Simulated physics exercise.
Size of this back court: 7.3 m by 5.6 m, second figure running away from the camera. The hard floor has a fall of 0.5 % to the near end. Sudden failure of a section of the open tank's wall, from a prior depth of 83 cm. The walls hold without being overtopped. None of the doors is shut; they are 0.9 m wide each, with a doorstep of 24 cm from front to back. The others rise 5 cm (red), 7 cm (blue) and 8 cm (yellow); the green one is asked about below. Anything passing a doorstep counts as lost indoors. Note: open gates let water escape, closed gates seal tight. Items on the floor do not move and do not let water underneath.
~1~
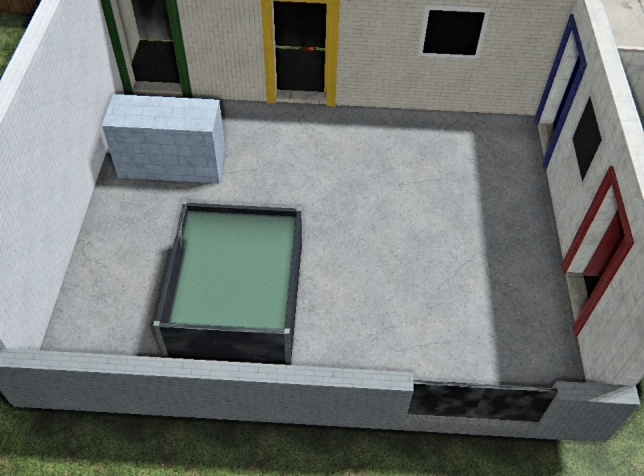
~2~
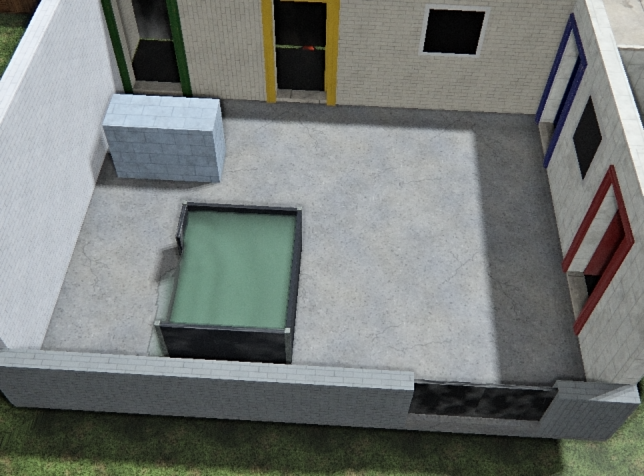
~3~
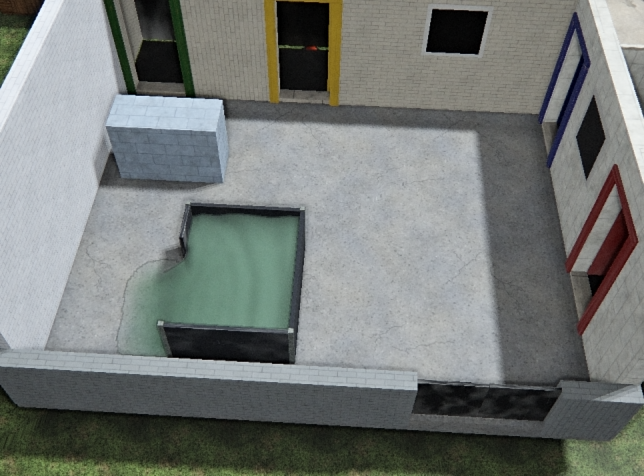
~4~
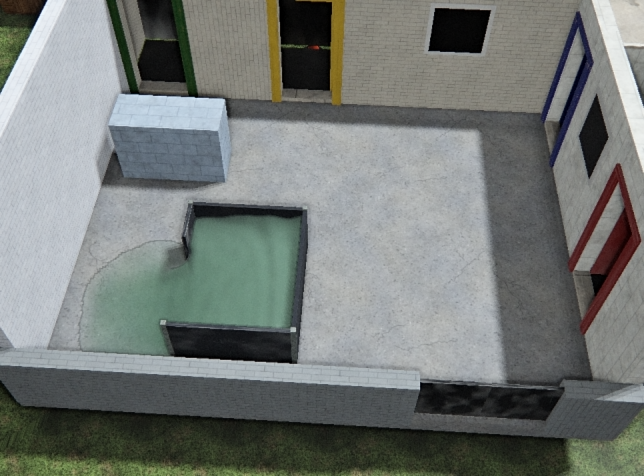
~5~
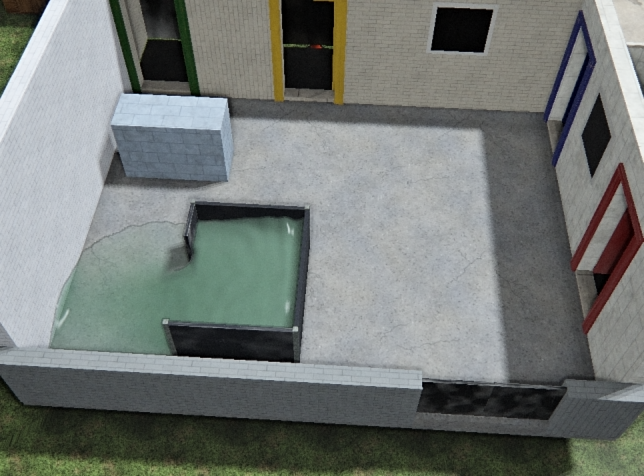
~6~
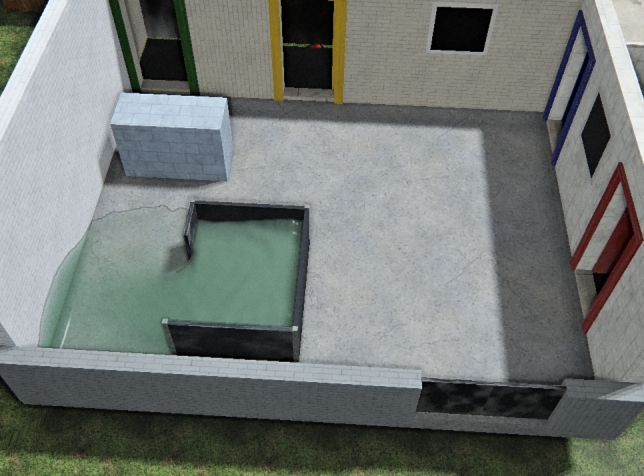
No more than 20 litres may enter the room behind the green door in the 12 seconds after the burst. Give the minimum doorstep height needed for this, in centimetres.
Roughly 19 centimetres.
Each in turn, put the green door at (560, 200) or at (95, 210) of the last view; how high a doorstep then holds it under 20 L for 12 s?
Minimums: About 8.5 cm and 16 cm.
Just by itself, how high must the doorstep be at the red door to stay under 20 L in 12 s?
Red would need about 7.0 cm on its own.
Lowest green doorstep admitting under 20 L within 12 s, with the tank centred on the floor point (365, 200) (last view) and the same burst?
A height near 16 cm.
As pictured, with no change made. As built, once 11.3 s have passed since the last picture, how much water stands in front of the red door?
Depth: Near 7.0 cm.
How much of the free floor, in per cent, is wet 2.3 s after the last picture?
About 35 per cent.
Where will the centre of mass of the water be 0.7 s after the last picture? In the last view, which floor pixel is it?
(169, 305) or so.
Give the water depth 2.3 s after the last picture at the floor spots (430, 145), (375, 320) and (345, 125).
First 0, then 0, then 0 cm.
Then, 0.7 s after the last picture water covers 15 % of the floor, deepest (64 cm) near (40, 377); it has not reached the green door.
Then, 2.3 s after the last picture water covers 35 % of the floor, deepest (34 cm) near (138, 184); 20 cm at the green door, 27 litres in over its 11 cm doorstep.
Then, 11.3 s after the last picture water covers 100 % of the floor, deepest (9 cm) near (496, 405); 3 cm at the green door, 94 litres in over its 11 cm doorstep.
At the green door as built, the water peaked near 20 cm, 2.3 s after the last picture.
Run again over the same 12 s with other heights there, 42 litres in over 15.5 cm, 12 litres over 21 cm. The limit of 20 litres is kept from about 19 cm up.
